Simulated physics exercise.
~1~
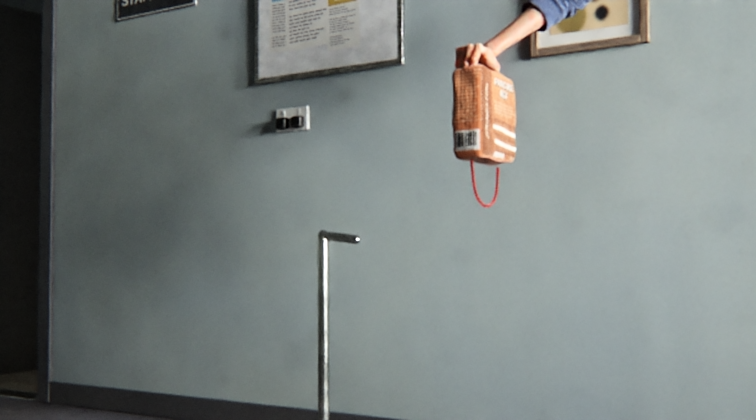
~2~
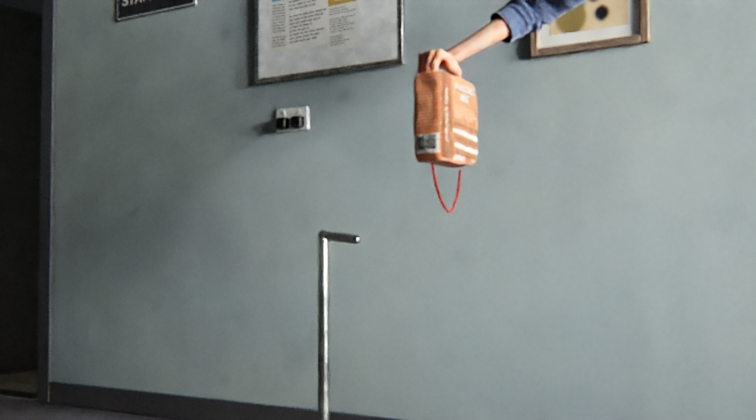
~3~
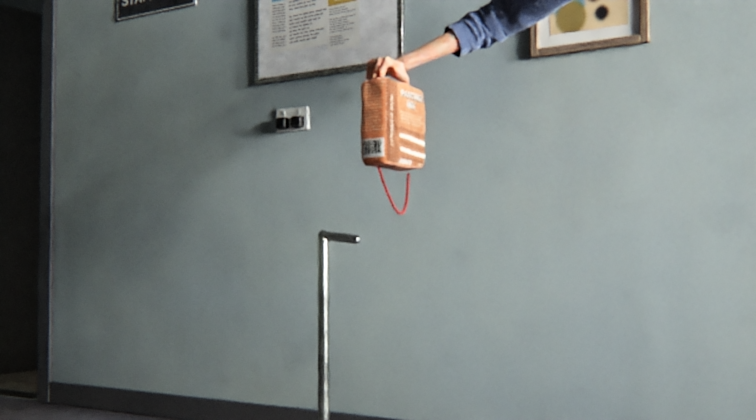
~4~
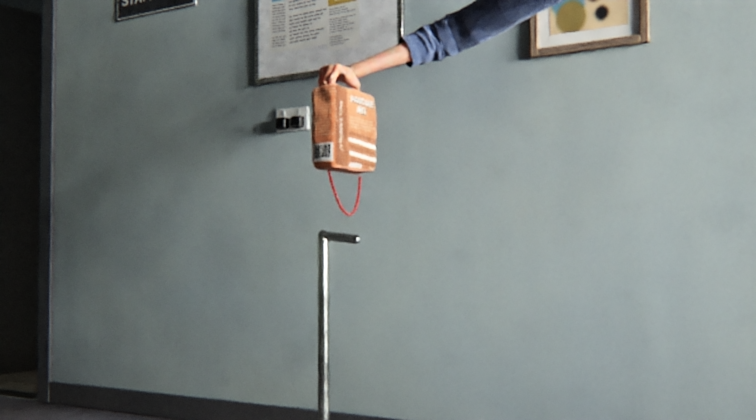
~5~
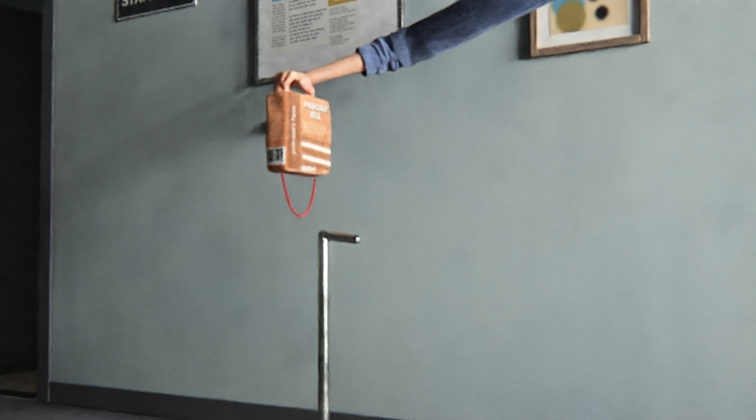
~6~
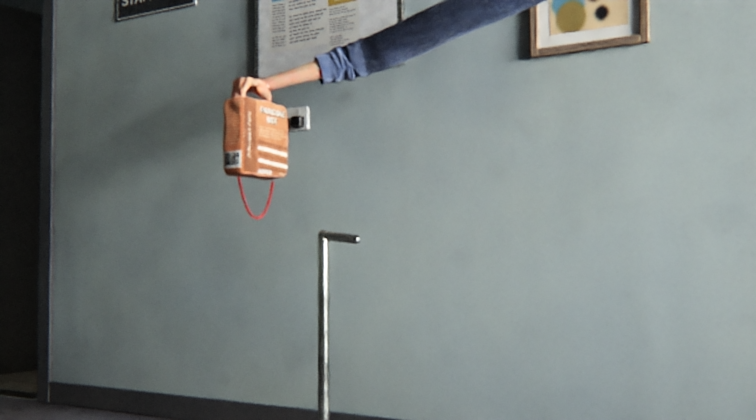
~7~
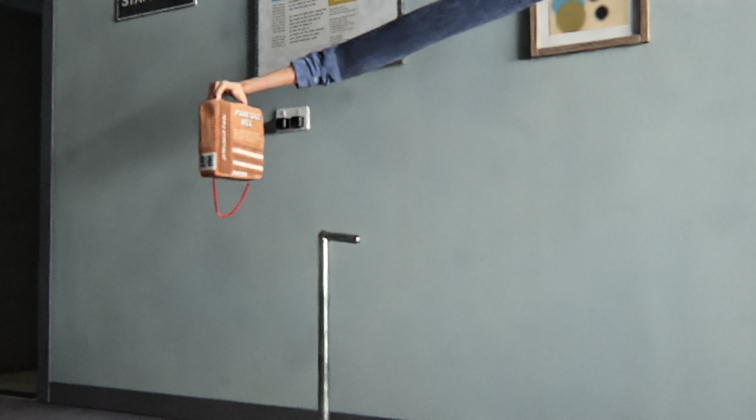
An orange bag held by a hand moves left above a hooked post and past it.
